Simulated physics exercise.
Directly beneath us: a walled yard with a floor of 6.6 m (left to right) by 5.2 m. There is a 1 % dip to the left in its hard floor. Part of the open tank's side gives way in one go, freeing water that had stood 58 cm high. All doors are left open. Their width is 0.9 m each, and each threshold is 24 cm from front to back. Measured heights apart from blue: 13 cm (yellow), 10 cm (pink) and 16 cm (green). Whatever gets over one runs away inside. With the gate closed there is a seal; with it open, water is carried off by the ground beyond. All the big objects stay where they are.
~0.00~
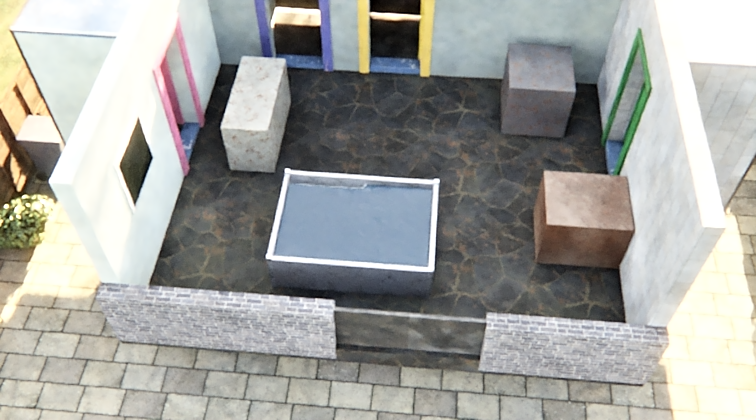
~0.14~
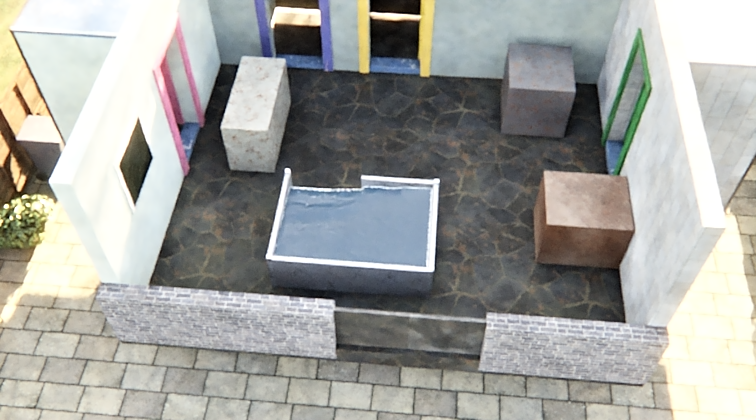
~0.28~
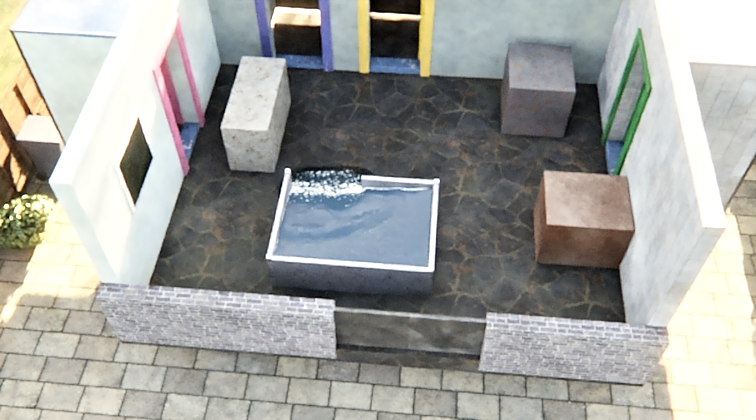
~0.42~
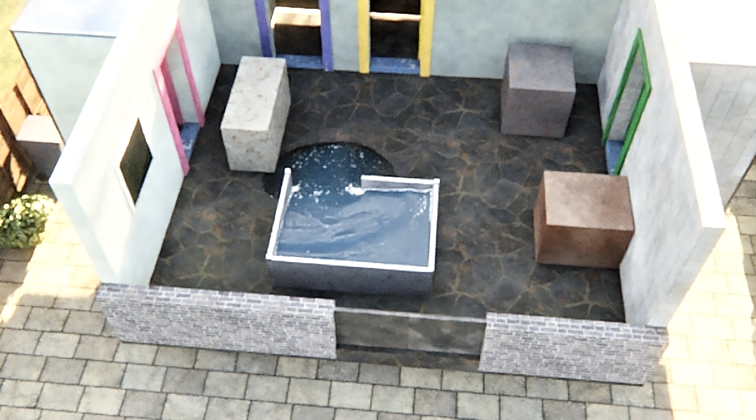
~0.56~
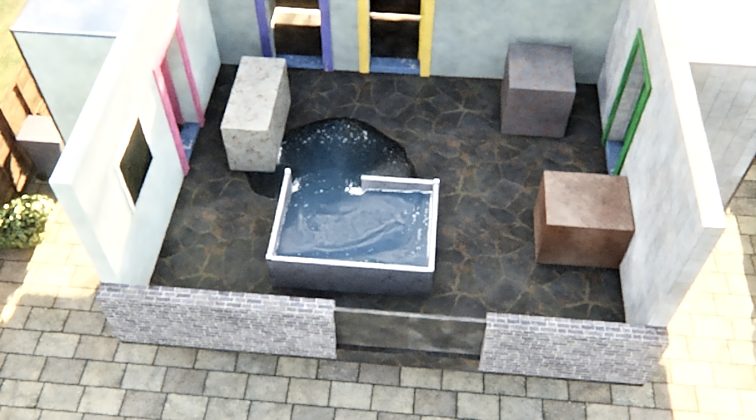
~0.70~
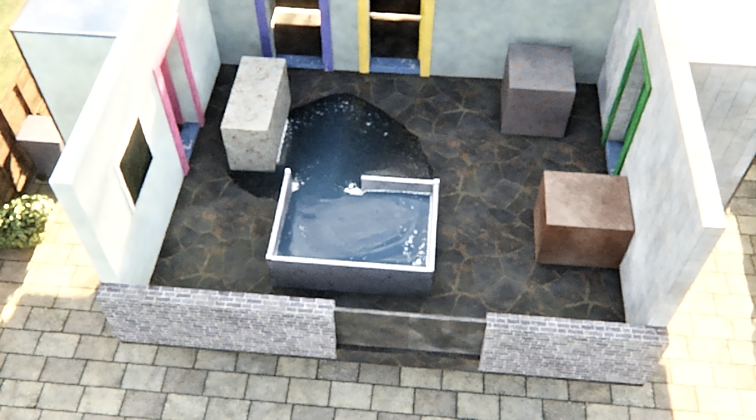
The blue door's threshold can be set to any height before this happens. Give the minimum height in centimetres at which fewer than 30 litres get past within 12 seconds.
25 cm.
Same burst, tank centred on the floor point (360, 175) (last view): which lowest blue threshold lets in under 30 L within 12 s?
That setup calls for roughly 27 cm.
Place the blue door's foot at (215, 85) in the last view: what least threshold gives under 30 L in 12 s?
It needs roughly 15 cm.
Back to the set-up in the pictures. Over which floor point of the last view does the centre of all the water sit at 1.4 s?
I'd put it close to (343, 209).
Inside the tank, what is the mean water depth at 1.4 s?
Around 36 centimetres.
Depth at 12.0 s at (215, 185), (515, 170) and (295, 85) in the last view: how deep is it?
Close to 5, 3 and 5 cm, one after the other.
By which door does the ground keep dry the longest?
I'd say the green one.
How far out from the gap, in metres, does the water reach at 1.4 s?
I make it some 3.2 m.
After 1.4 s water covers 25 % of the floor, deepest (29 cm) near (320, 195); 17 cm at the blue door, 12 litres in over its 8 cm threshold.
After 3.0 s water covers 40 % of the floor, deepest (25 cm) near (331, 75); 19 cm at the blue door, 170 litres in over its 8 cm threshold.
After 12.0 s water covers 95 % of the floor, deepest (10 cm) near (204, 322); 6 cm at the blue door, 262 litres in over its 8 cm threshold.
At the blue door as built, the water arrived by 1.1 s and peaked near 23 cm at 2.2 s.
With a threshold of 21.5 cm, 50 litres would have come in within the 12 s; with 30 cm, 12 litres. So under 30 litres takes about 25 cm.
